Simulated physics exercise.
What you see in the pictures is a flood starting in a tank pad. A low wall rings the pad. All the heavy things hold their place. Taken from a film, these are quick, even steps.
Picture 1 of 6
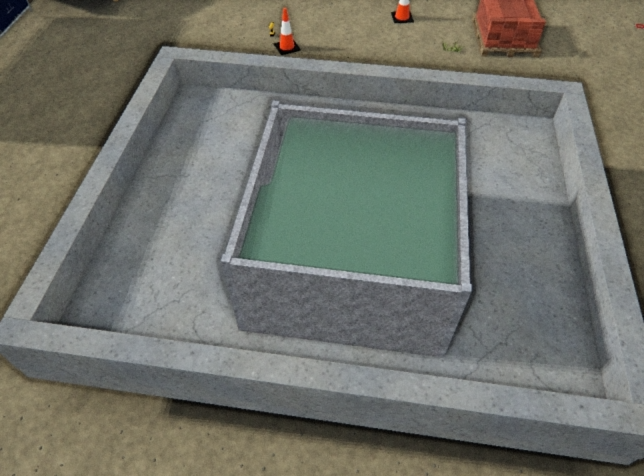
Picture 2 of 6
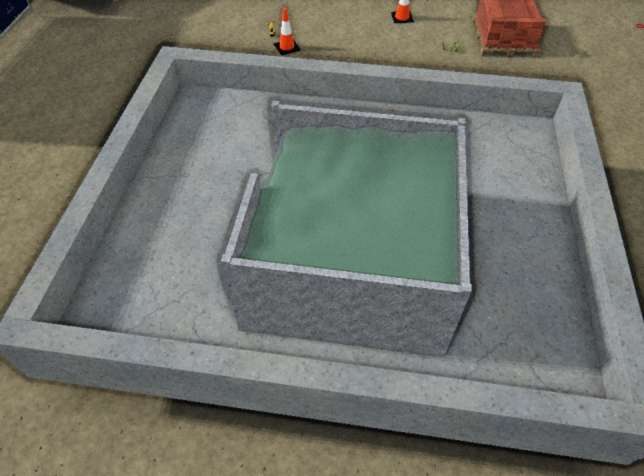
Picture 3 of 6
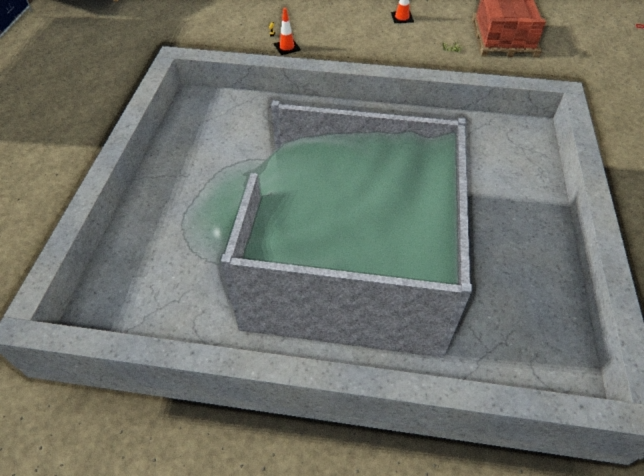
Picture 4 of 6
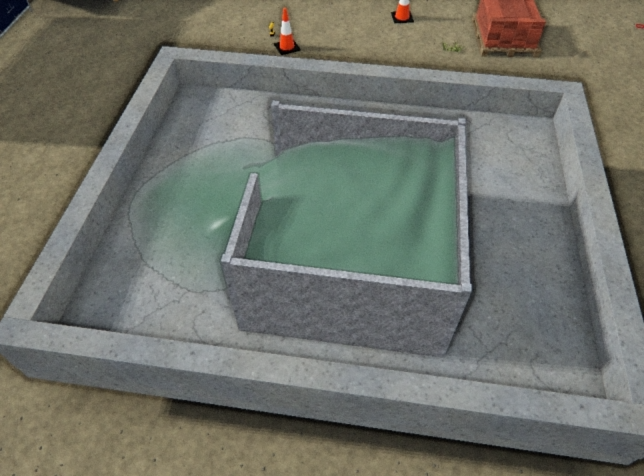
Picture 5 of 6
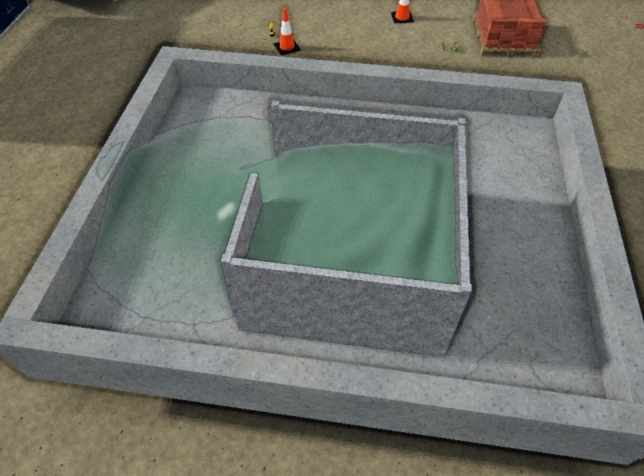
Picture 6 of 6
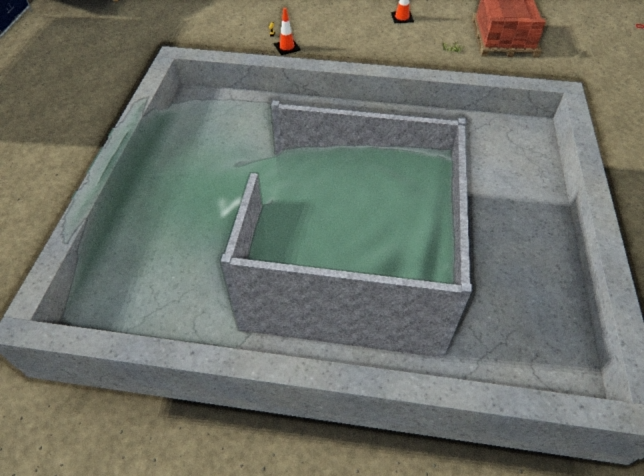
In a low-walled concrete pad, green water sat still in an open square tank until a gap opened in its left side, and the water poured out, spreading leftward across the floor and up against the outer wall.
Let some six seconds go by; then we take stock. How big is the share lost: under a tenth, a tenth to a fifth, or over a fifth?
I'd say the loss is shy of a tenth, really.
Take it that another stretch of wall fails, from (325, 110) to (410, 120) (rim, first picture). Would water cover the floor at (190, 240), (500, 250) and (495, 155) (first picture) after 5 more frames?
First point bare, second point bare, third point swamped.
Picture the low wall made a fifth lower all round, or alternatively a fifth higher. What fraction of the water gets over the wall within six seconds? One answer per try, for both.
16 % and 4 %.
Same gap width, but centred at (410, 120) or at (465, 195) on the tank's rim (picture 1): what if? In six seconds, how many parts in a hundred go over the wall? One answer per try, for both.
About 8% and then about 10%.
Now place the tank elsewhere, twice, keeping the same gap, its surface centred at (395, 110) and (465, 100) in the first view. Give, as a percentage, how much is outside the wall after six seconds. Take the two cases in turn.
So it's 8 in a hundred first and 8 in a hundred second.
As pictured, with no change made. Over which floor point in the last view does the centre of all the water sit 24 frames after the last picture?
Centre point: Around (307, 210).
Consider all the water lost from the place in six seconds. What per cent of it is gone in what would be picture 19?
Close to 90 per cent.
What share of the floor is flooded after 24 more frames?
Estimate: Some 95 in a hundred.
A moment on, water covers 40 % of the floor; the low wall has let 0 % over.
Next, water covers 40 % of the floor; the low wall has let 2 % over.
Then, water covers 60 % of the floor; the low wall has let 7 % over.
Later, water covers 80 % of the floor; the low wall has let 8 % over.
In the end, water covers 85 % of the floor; the low wall has let 8 % over.
